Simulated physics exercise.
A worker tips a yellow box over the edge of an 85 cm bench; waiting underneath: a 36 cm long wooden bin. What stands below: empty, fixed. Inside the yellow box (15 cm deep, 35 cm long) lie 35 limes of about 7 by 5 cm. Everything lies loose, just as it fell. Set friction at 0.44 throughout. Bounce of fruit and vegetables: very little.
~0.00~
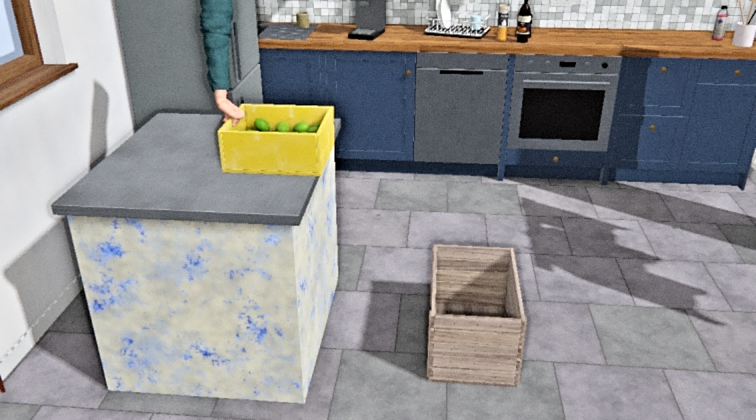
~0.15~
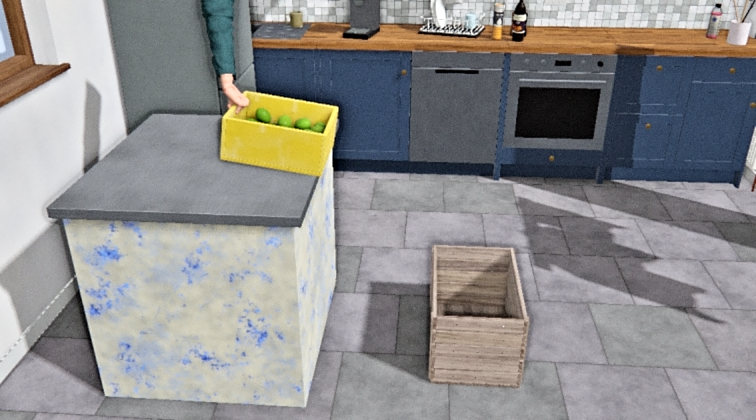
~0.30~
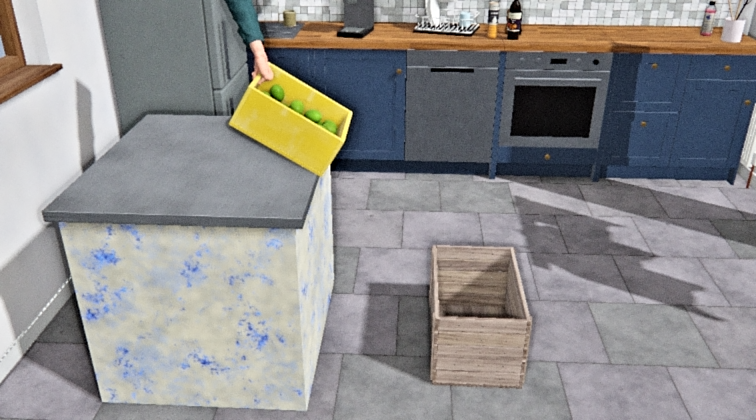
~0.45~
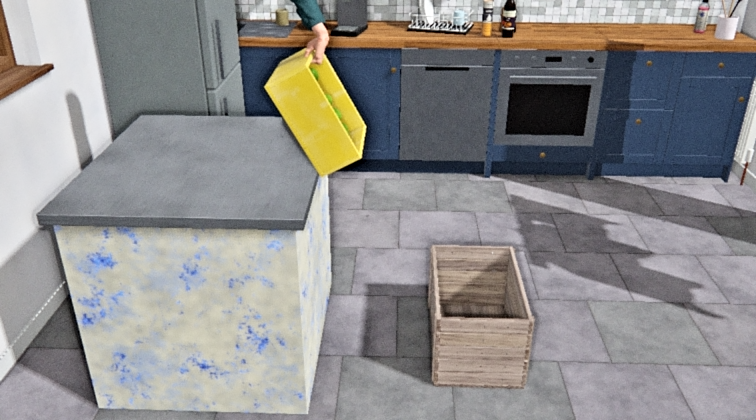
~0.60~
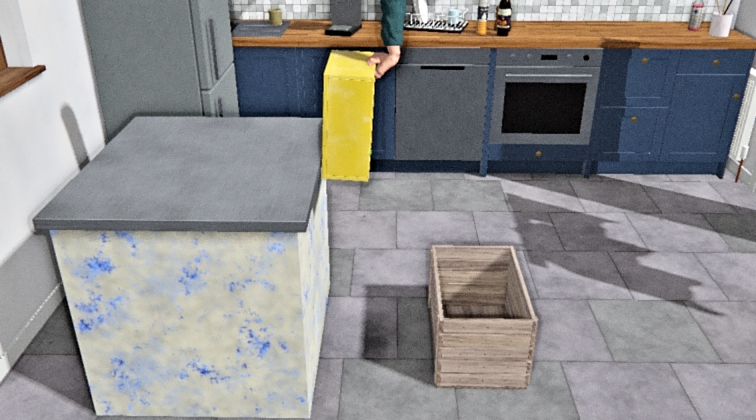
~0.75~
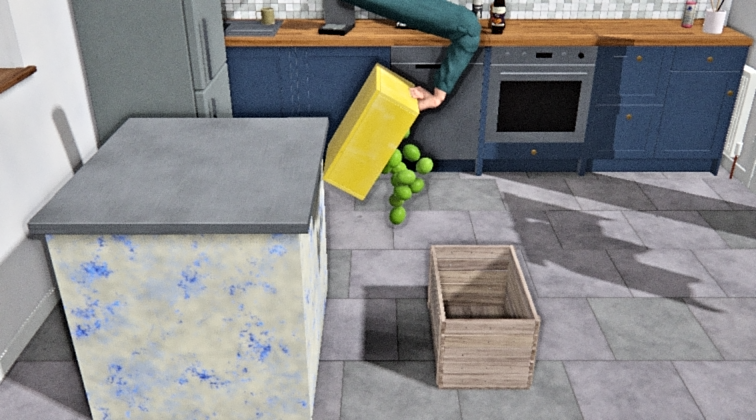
At the start, a hand holds the left end of a yellow box of green limes on a gray-topped bench, with an empty wooden bin on the floor. The hand lifts that end, tilting the box rightward past upright, and then a cluster of limes drops out beneath it.
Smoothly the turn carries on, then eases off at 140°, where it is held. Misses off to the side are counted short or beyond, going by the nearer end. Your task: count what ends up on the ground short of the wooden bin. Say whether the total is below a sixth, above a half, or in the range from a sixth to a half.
The total is above a half.
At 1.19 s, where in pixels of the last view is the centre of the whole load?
Estimated centre in the last picture: (417, 338).
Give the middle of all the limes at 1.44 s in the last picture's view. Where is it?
(420, 338).
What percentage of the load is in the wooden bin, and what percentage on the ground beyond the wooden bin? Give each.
Roughly 35 % for the first place and 0 % for the second.
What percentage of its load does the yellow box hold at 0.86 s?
I'd say close to 15 in a hundred.
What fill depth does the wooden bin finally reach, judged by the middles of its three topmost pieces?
It comes to close to 10 centimetres.
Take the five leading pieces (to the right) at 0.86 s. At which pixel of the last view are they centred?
(448, 236).
After 0.86 s, tilt 134°; 6 still in the yellow box and 29 in the air.
After 1.00 s, tilt 140°; 9 in the wooden bin, 2 on the ground short of the wooden bin and 24 in the air.
After 1.19 s, tilt 140°; 12 in the wooden bin, 18 on the ground short of the wooden bin and 5 in the air.
When it is over (at 1.44 s), 13 in the wooden bin and 22 on the ground short of the wooden bin. Asked share, 22 of 35, 63 per cent.
